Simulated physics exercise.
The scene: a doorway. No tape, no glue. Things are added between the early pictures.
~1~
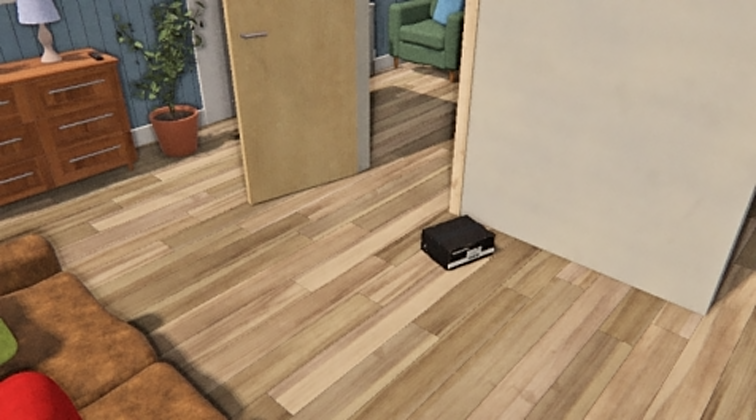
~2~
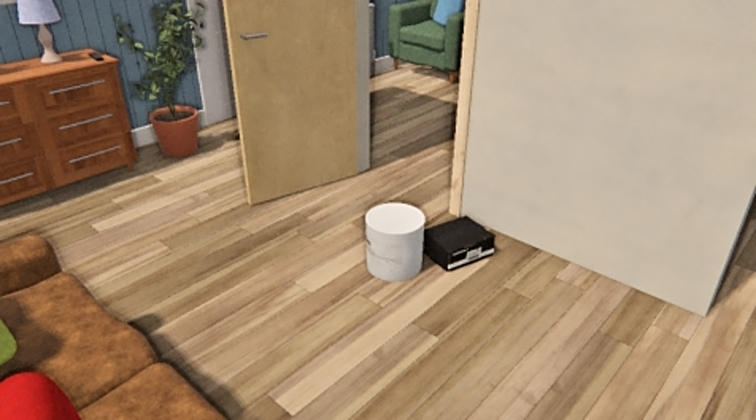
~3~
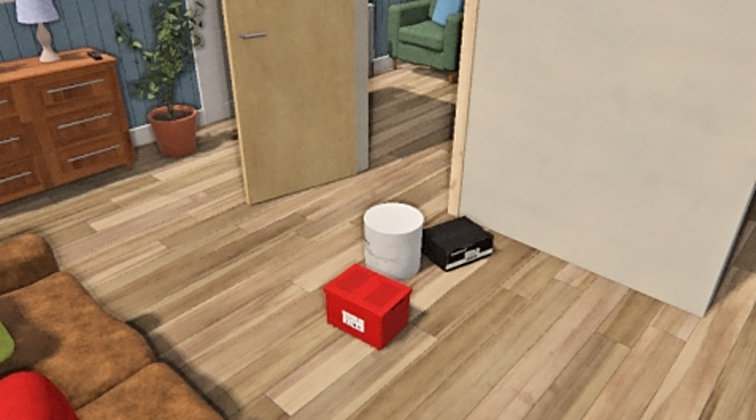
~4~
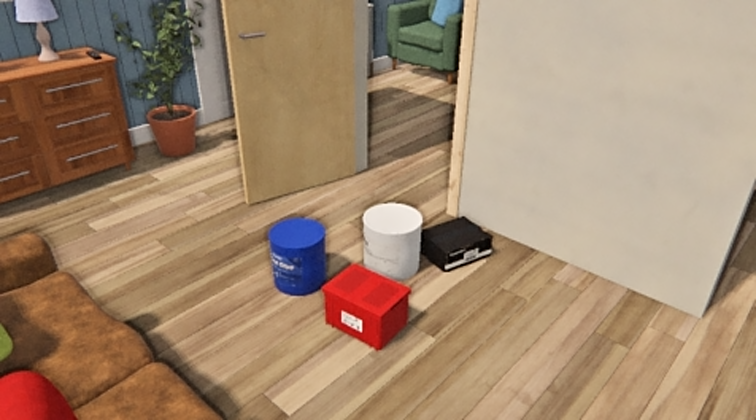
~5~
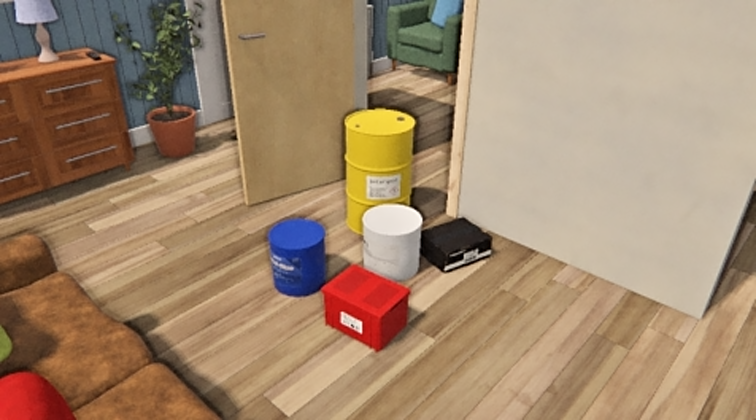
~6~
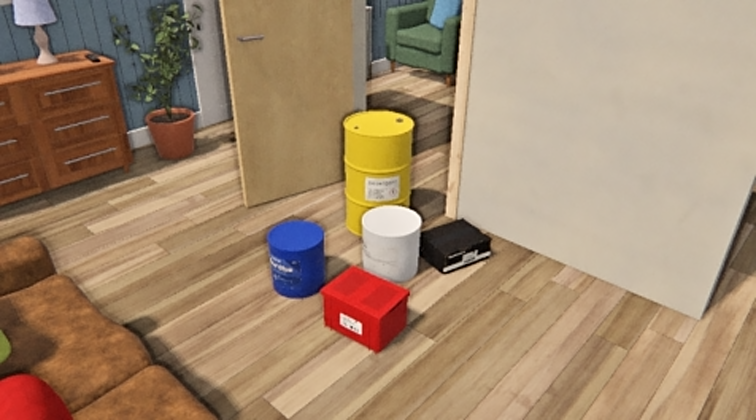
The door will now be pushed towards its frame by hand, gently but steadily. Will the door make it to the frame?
Outcome: The door jams.
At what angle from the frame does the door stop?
About 35°.
Then, 0.50 s on from there, door at 84°.
Then, 0.80 s on from there, door at 57°.
Then, 1.10 s on from there, door at 43°; yellow drum shifted a little near (393, 175).
Then, 1.40 s on from there, door at 37°; yellow drum shifted a little near (405, 174).
In the end, door at 33°; moved from the start, yellow drum; the other 4 unmoved. At the end, from the last picture's camera, yellow drum near (413, 174).
